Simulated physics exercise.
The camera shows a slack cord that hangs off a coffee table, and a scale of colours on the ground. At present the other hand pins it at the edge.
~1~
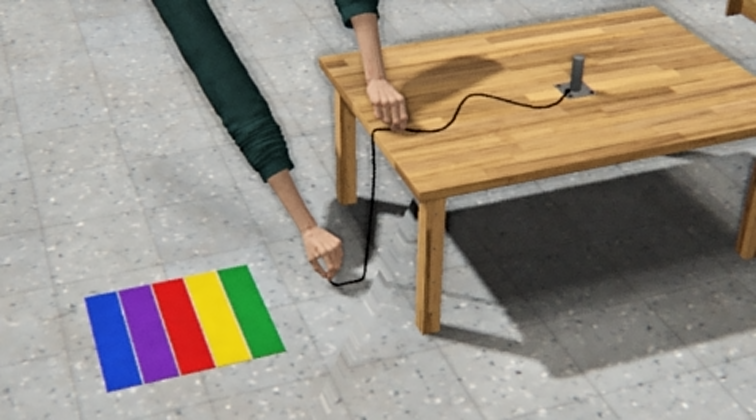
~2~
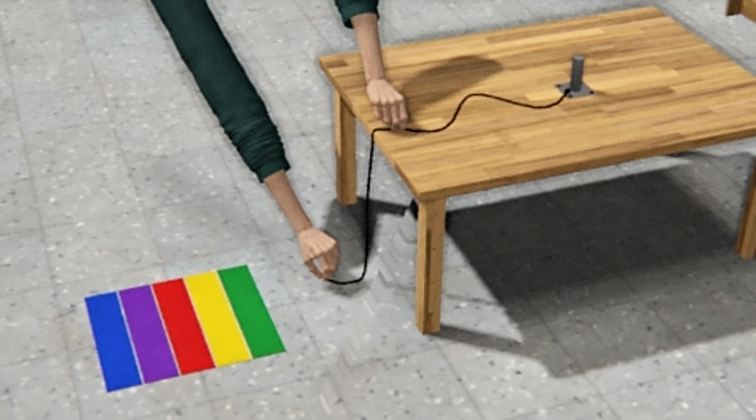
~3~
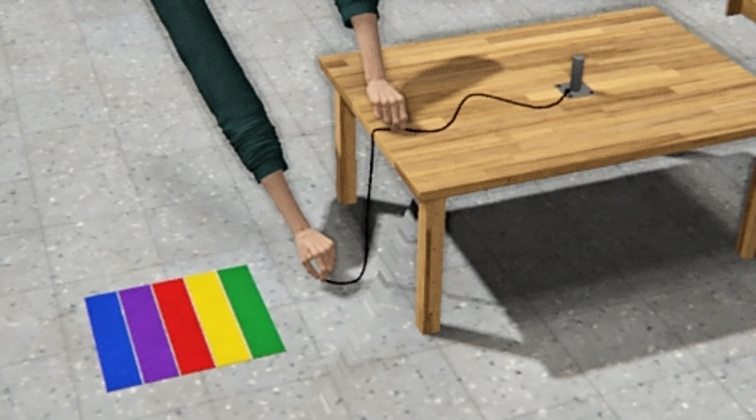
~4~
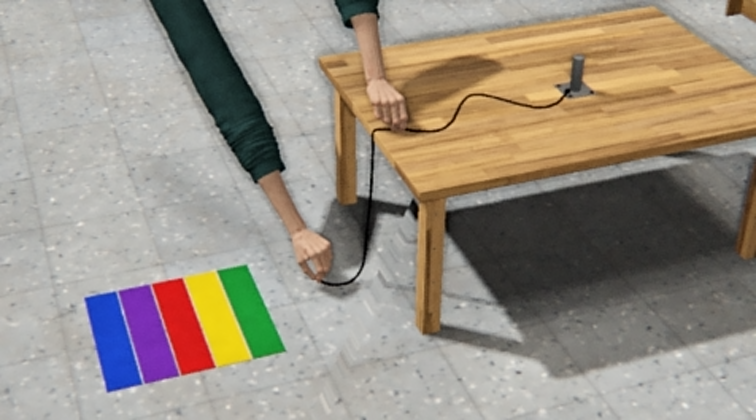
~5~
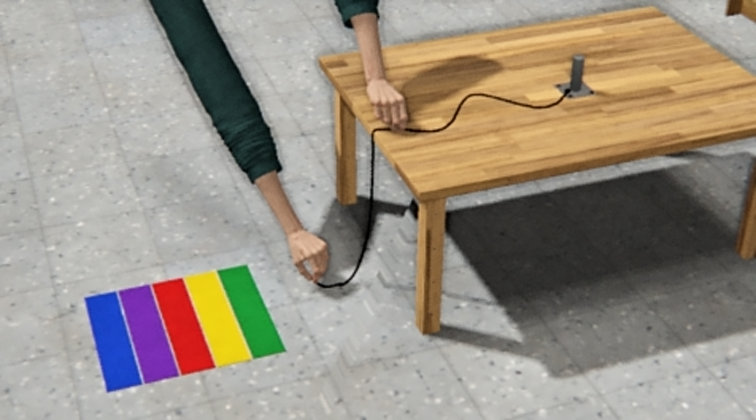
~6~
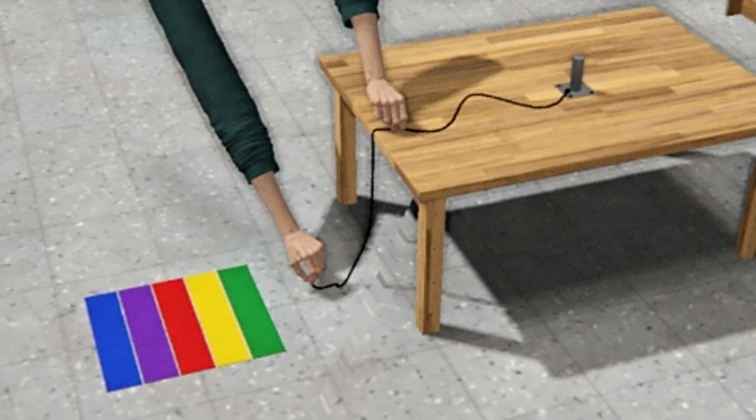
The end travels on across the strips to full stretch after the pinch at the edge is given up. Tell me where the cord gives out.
It gives out over the purple strip.
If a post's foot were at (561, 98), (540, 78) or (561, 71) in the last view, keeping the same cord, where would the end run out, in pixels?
Try by try: (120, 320), (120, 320) and (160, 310).
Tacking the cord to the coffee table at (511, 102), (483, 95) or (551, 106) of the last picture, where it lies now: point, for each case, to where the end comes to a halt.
The pixel places are (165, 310), (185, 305) and (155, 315), one per try.
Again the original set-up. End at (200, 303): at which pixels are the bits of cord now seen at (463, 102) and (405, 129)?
Approx. (440, 116); approx. (366, 156).
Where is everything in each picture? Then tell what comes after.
The first frame shows end (327, 276); green (263, 338); yellow (228, 346); red (193, 354); purple (157, 362); blue (120, 370).
The second frame shows end (323, 277); cord through (553, 104) (481, 95) (450, 124) (376, 132) (367, 202) (366, 263).
The third frame shows end (320, 278).
The fourth frame shows end (316, 279); cord through (553, 104) (481, 95) (450, 124) (376, 132) (370, 202) (363, 264).
The fifth frame shows end (313, 279).
The sixth frame shows end (309, 280); cord through (553, 104) (481, 95) (450, 124) (376, 132) (372, 201) (356, 264).
Soon after, end near (201, 303); over yellow.
Then, end near (165, 311); over red.
At full stretch, end near (144, 315); over purple. It gets as far as the purple strip.
